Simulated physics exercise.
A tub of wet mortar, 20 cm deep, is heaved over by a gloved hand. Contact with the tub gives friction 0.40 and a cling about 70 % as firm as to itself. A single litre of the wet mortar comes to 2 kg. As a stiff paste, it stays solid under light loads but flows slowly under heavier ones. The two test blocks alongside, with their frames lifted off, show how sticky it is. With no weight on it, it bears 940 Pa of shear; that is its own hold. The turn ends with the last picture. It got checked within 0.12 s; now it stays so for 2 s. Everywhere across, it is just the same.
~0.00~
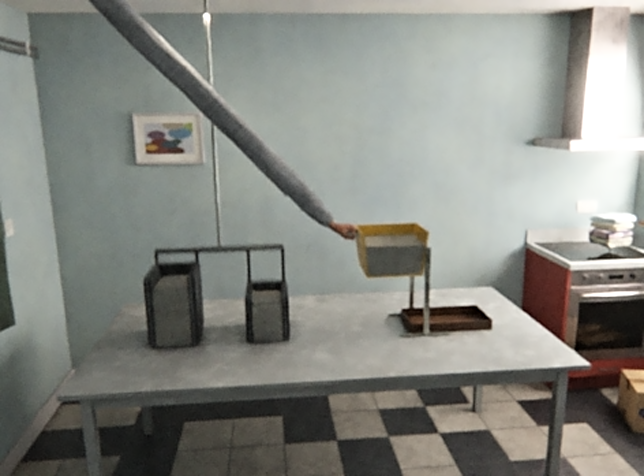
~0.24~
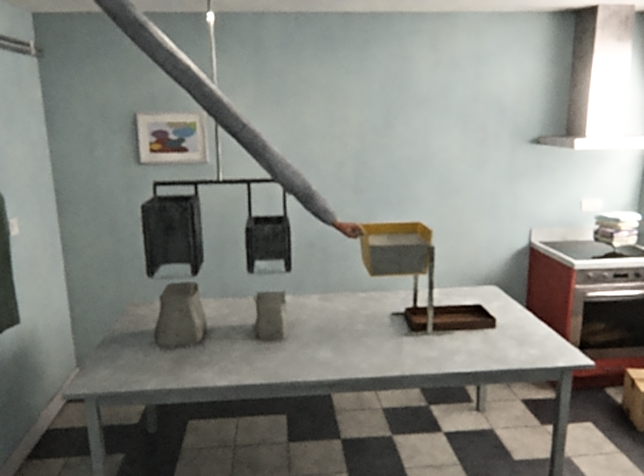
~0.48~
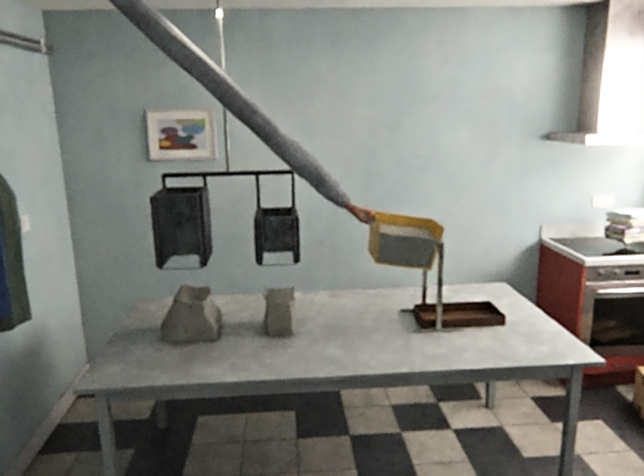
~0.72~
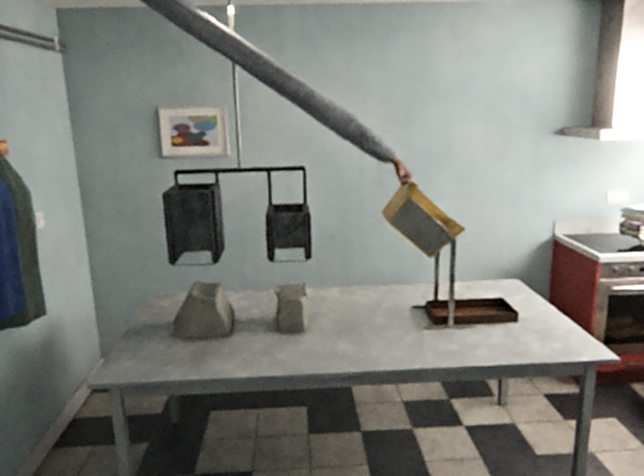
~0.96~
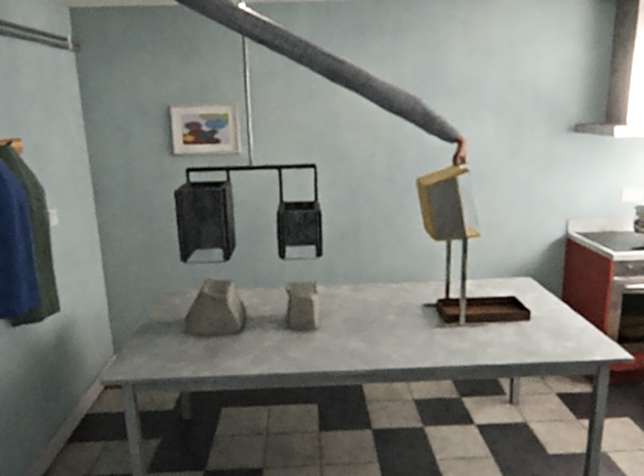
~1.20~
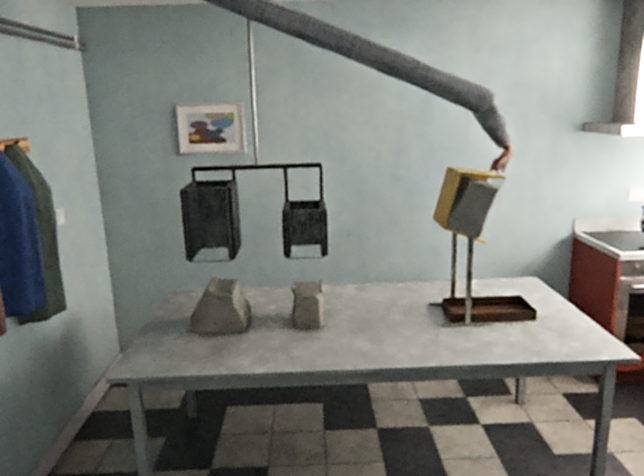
A dark frame holding two open boxes lifts off two grey blocks on a table, the larger block slumping slightly, and then a long grey-sleeved arm turns a yellow-rimmed tub of grey mortar clockwise on its stand past upright.
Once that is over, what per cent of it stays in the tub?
Some 10 per cent stays in the tub.
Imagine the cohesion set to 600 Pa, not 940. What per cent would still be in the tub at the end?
16 %.
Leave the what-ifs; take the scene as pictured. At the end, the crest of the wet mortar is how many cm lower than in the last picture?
About 17 cm.
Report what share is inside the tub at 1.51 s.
About 30 %.
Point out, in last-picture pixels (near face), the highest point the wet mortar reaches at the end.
(452, 219).
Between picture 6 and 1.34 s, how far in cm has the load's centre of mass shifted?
The shift is near 10 cm.
After 1.34 s, the tub is at 105 degrees and holds 61 %.
After 1.51 s, the tub is at 105 degrees and holds 31 %.
After 1.68 s, the tub is at 105 degrees and holds 24 %.
After 1.85 s, the tub is at 105 degrees and holds 14 %.
After 3.20 s, the tub is at 105 degrees and holds 10 %.
